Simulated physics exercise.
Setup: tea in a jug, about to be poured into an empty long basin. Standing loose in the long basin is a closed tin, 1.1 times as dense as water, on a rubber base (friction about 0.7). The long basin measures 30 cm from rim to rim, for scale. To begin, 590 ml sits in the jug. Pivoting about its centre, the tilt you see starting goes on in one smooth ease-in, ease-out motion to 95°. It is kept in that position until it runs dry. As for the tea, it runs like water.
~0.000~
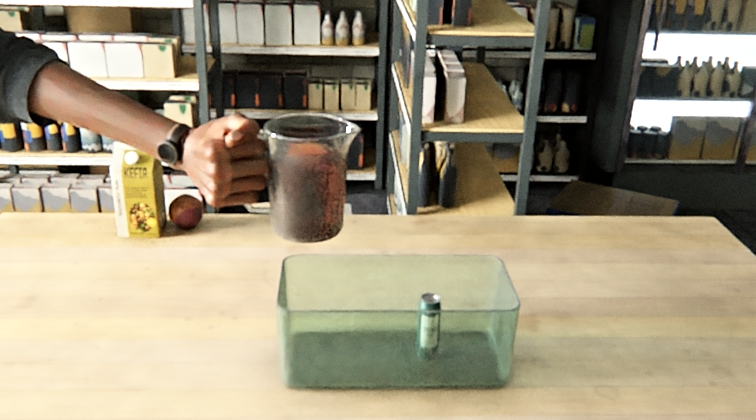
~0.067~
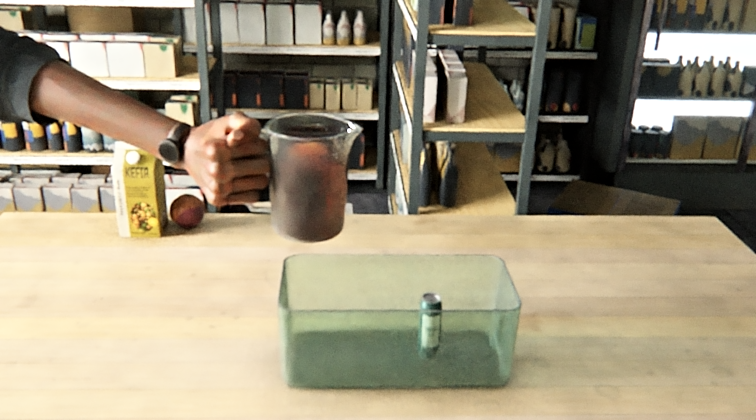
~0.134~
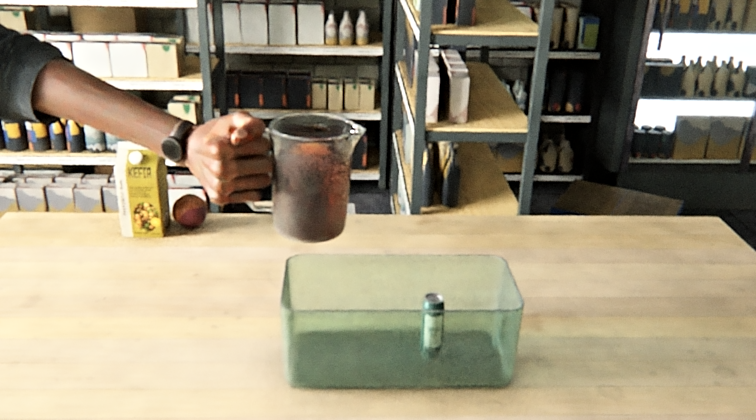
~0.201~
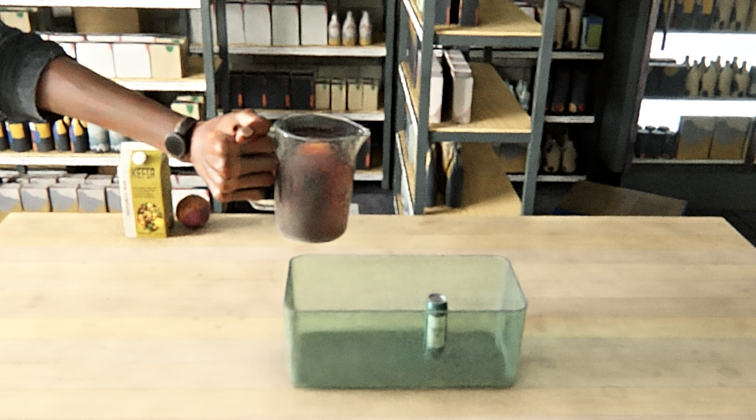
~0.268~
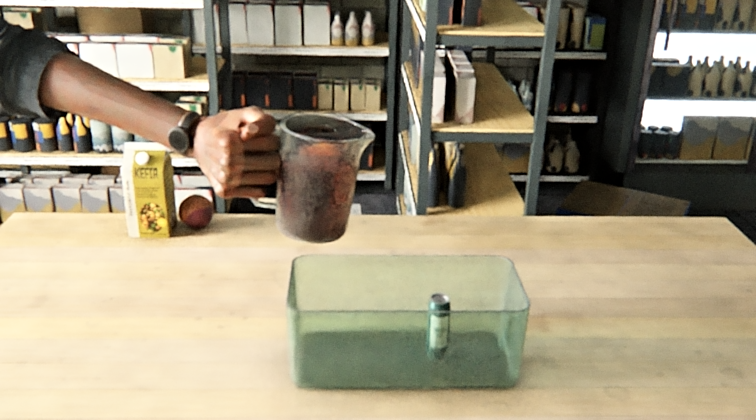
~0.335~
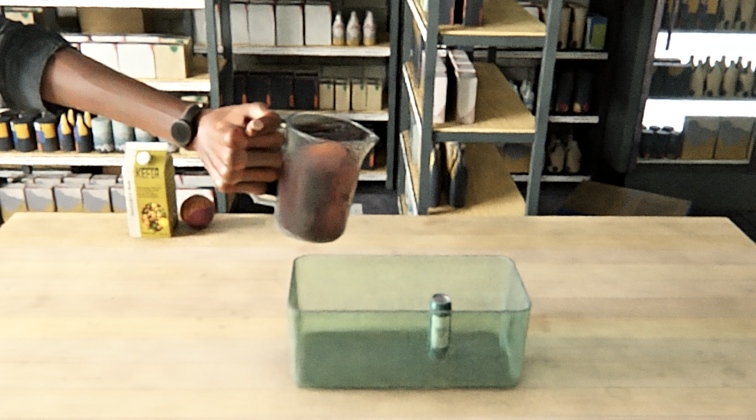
We see a hand holding a clear jug of dark tea upright above a long green basin with a small tin standing inside, on a wooden table; then the hand gradually tilts the jug slightly to the right.
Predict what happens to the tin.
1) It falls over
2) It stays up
Option 1: It falls over.
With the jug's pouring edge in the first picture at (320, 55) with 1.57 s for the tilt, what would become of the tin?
Result: Tin upright.
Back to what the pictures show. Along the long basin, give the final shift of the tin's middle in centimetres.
Around 5.5 cm.
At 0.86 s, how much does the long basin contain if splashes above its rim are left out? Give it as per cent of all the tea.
About 0 per cent.
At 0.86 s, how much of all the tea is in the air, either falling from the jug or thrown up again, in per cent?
Some 4 % is the figure.
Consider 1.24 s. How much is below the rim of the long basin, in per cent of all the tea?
Some 26 per cent.
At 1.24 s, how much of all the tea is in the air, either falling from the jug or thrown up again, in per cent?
Close to 18 %.
Then, 0.86 s in, the tilt is 54° and 96 per cent is still to pour; the tin stands where it began.
Then, 1.24 s in, the tilt is 85° and 57 per cent is still to pour; the tin stands where it began.
Then, 1.64 s in, the tilt is 95° and 12 per cent is still to pour; the tin lies on its side.
Then, 2.07 s in, the tilt is 95° and 2 per cent is still to pour; the tin lies on its side.
Finally, the tin lies on its side.
